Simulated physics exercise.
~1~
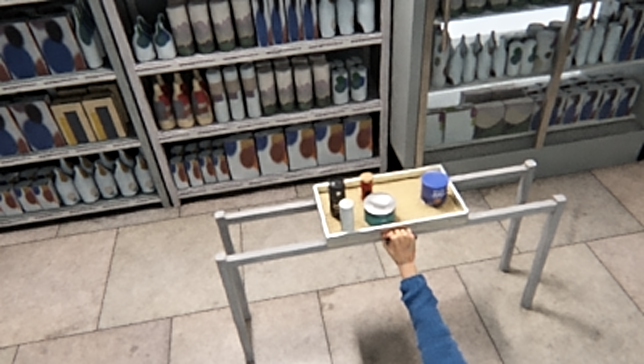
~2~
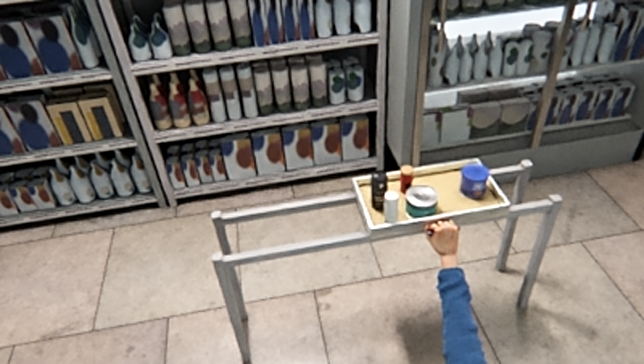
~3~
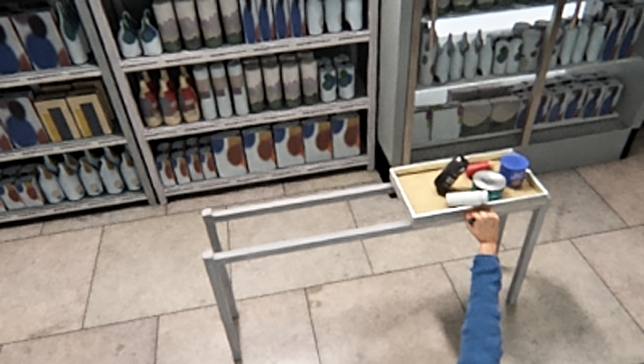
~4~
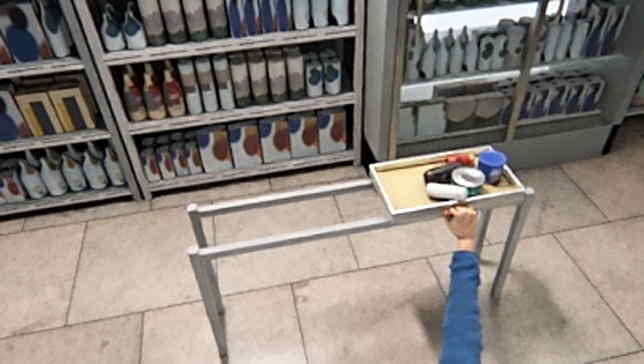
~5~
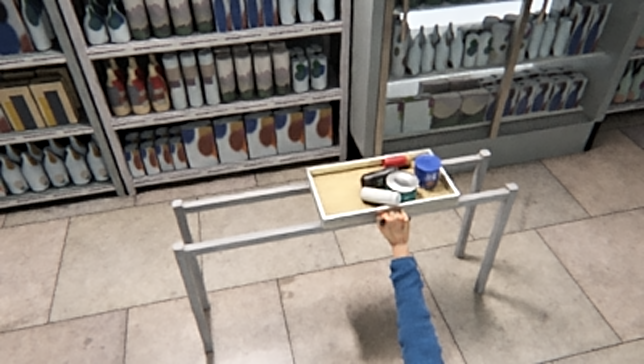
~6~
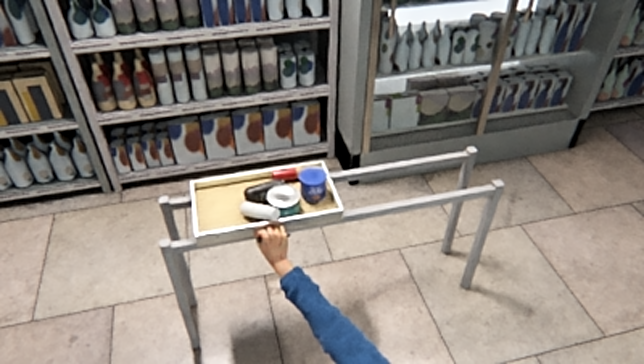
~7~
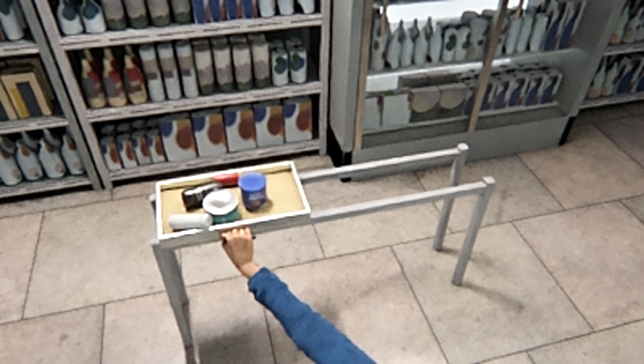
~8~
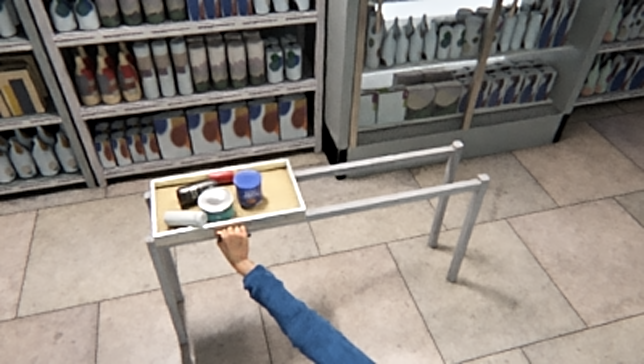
The video shows a hand sliding a tray of small containers right along a metal rack, where the black, white and red ones tip over, then back to the left end, where the tray rests with those three lying down and the blue and turquoise containers still standing.
